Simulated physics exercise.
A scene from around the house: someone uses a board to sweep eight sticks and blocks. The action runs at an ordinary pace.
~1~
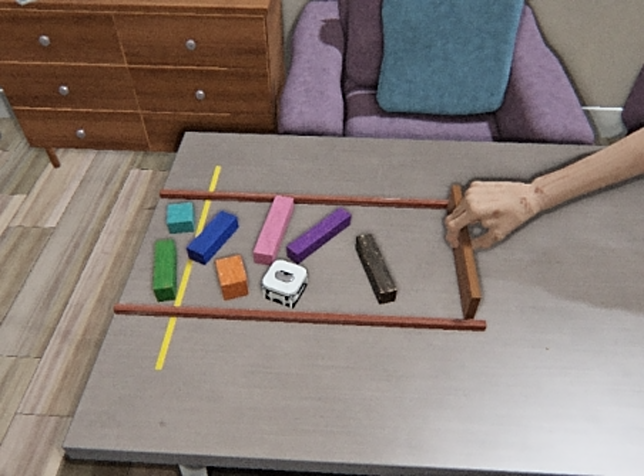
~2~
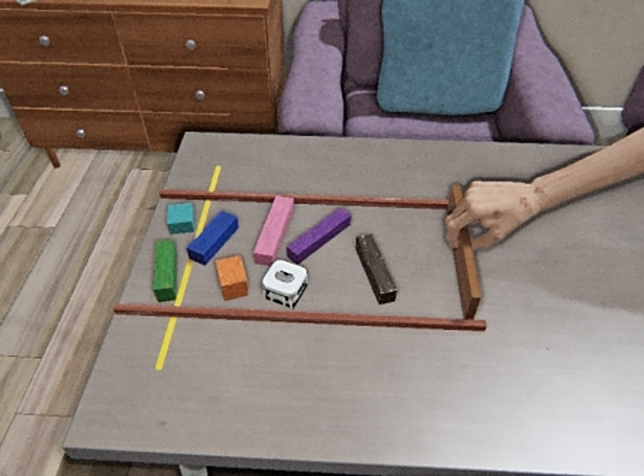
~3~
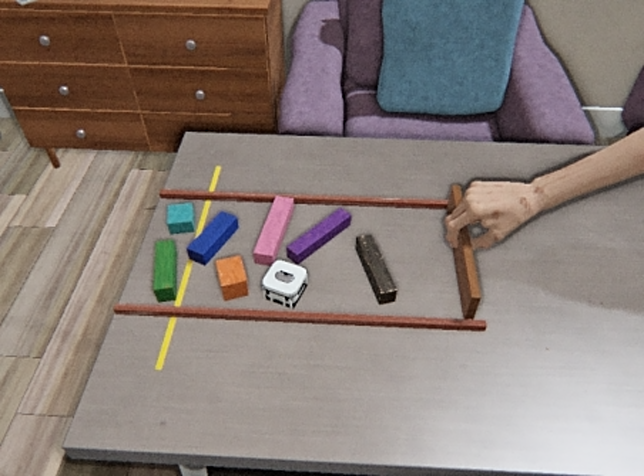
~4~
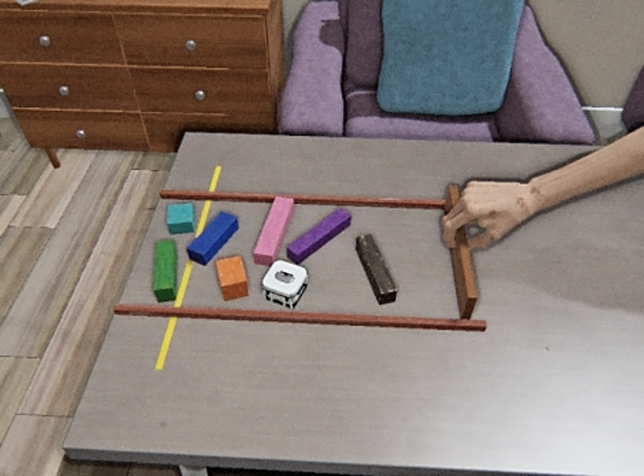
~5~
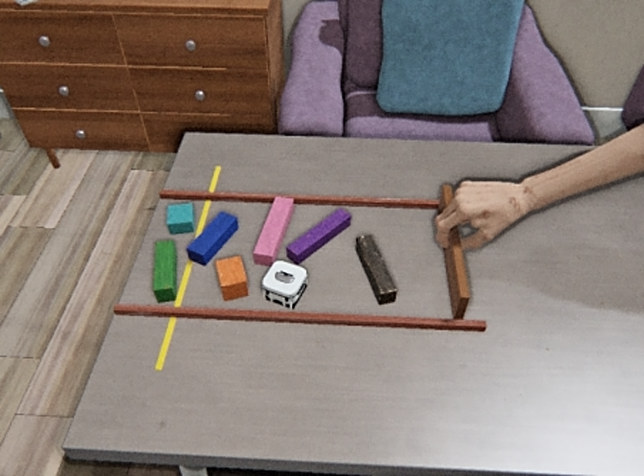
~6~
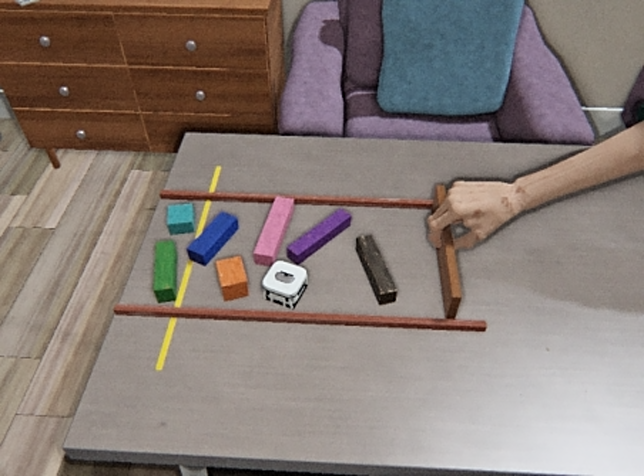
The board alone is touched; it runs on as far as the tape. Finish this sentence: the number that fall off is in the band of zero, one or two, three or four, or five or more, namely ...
Namely three or four.
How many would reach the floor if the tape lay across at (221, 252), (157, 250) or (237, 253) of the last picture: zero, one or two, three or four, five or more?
Taken in the order given: Either one or two, 5 or more, none at all.
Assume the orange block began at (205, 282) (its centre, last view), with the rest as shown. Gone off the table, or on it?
So it drops, then.
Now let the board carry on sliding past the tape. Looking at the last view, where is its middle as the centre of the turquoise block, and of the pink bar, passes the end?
Turquoise block: (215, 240); pink bar: (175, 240).
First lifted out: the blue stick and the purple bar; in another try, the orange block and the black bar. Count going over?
Taking the two tries in turn, it comes to 2 and 1.
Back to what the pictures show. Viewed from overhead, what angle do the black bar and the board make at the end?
Out of line by around 0°.
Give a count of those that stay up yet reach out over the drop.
The overhang total is 1.
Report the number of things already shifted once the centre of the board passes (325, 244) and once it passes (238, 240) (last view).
I make it 3 at the first spot and 8 at the other.
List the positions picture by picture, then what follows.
Turquoise block (181, 218); green bar (166, 270); blue stick (213, 237); board (462, 249); tape (194, 250), in the first frame.
Green bar (166, 270); pink bar (275, 229), in the second frame.
Blue stick (214, 238); orange block (232, 278), in the third frame.
Turquoise block (181, 219); black bar (375, 269), in the fourth frame.
Green bar (166, 271); white case (285, 284), in the fifth frame.
Turquoise block (181, 219); green bar (166, 271); blue stick (214, 238); board (445, 248); tape (194, 251), in the sixth frame.
A little later, none off yet; turquoise block at rest near (181, 219); green bar at rest near (166, 271); blue stick at rest near (214, 238).
Next, none off yet; turquoise block shifted about its own width near (163, 213); green bar shifted a little near (132, 271); blue stick shifted about its own width near (170, 233).
When it is over, the number that fall off is three or four; down, orange block, blue stick, green bar and turquoise block.
